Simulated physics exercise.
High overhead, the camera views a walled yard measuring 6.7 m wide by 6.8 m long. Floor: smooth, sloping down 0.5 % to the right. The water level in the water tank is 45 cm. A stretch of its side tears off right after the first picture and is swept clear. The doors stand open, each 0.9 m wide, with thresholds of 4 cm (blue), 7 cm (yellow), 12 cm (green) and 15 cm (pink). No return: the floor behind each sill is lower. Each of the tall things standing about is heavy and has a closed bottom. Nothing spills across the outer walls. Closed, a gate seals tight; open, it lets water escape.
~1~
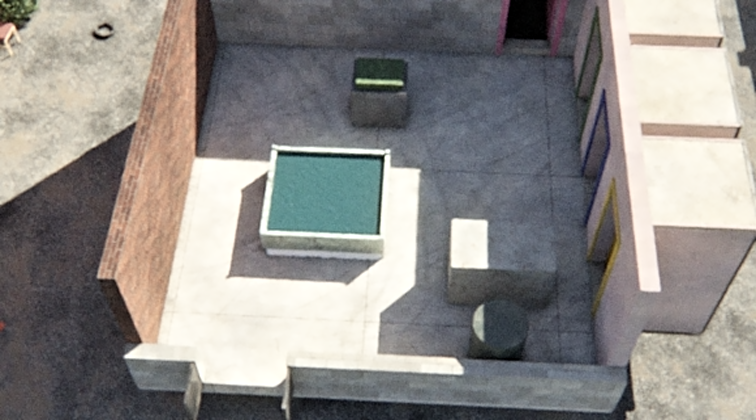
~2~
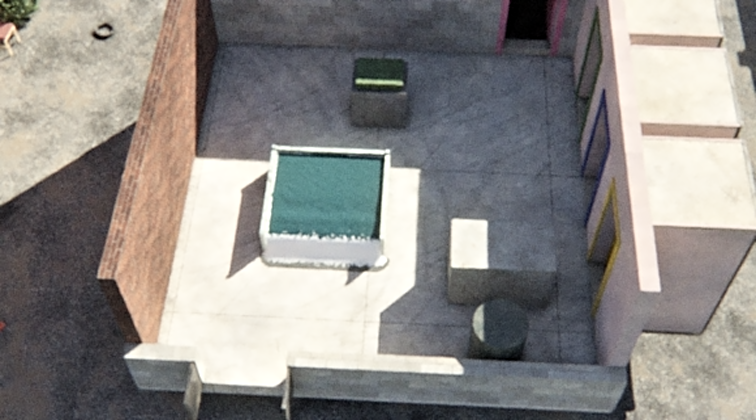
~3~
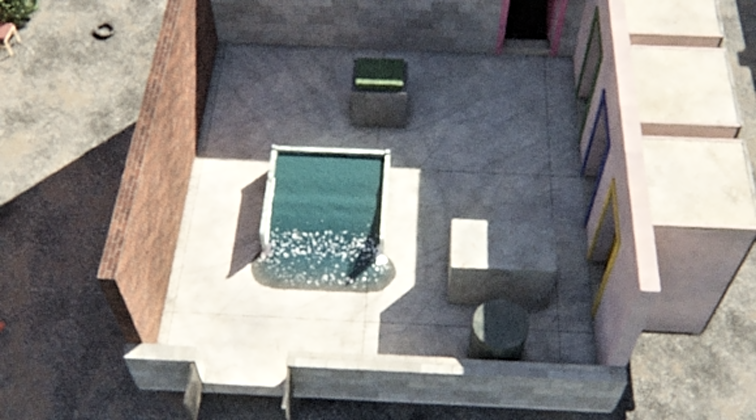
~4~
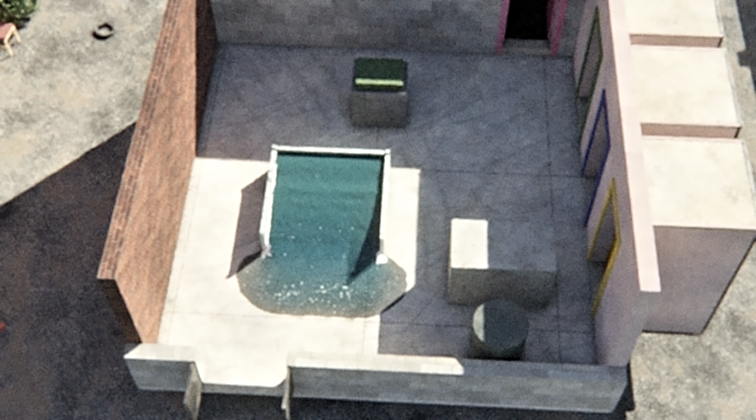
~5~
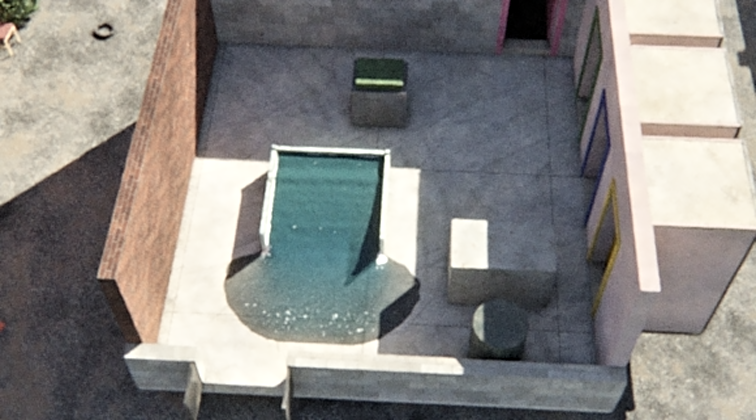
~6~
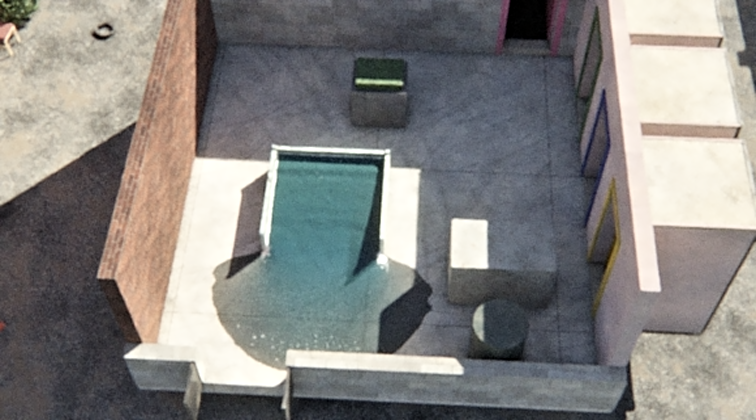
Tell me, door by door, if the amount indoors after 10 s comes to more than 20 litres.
Result: Blue door: Not over, yellow door: Not over, green door: Not over, pink door: Not over.
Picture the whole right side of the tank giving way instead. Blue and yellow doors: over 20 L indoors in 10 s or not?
Blue beyond, yellow beyond.
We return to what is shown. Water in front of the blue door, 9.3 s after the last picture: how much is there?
1.5 cm or so.
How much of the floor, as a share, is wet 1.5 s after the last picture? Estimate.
Around 20 per cent wet.
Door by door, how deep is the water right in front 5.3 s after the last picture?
Measured in centimetres, the blue door gives 2, the yellow door 5, the green door 0 and the pink door 0.
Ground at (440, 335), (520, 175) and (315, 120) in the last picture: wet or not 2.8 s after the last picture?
First spot submerged, second not yet wet, third not yet wet.
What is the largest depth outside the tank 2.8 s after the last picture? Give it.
Depth max: Approx. 21 cm.
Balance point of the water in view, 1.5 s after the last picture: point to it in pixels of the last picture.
The water's centre sits at about (335, 289).
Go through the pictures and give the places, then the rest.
In the first picture, the water tank at (327, 194) is whole and still, 45 cm deep.
In the second picture, water pours out at (323, 246) and has run 1.0 m, to (383, 264); typically 8 cm deep outside, 45 cm at the water tank's back.
In the third picture, water pours out at (323, 247) and has run 1.2 m, to (390, 274); typically 9 cm deep outside, 45 cm at the water tank's back.
In the fourth picture, the front is at (388, 303), 1.4 m from the gap at (323, 248); 2.3 m2 of floor is under water; 45 cm left at the back of the water tank.
In the fifth picture, the front is at (391, 324), 1.7 m from the gap at (323, 248); 3.5 m2 of floor is under water; 43 cm left at the back of the water tank.
In the sixth picture, the front is at a hidden place, 2.1 m from the gap at (324, 248); 4.9 m2 of floor is under water; 37 cm left at the back of the water tank.
Then, 0.7 s after the last picture water covers 20 % of the floor and is deepest (28 cm) near (322, 362); blue door not reached, yellow door not reached, green door not reached, pink door not reached.
Then, 1.5 s after the last picture water covers 20 % of the floor and is deepest (33 cm) near (476, 381); blue door not reached, yellow door not reached, green door not reached, pink door not reached.
Then, 2.8 s after the last picture water covers 30 % of the floor and is deepest (21 cm) near (465, 307); blue door not reached, yellow door not reached, green door not reached, pink door not reached.
Then, 5.3 s after the last picture water covers 50 % of the floor and is deepest (12 cm) near (513, 383); blue door 2 cm at the sill, 0 L in, yellow door 5 cm at the sill, 1 L in, green door not reached, pink door not reached.
Then, 9.3 s after the last picture water covers 75 % of the floor and is deepest (6 cm) near (573, 386); blue door 1 cm at the sill, 0 L in, yellow door 4 cm at the sill, 2 L in, green door 2 cm at the sill, 0 L in, pink door 2 cm at the sill, 0 L in.
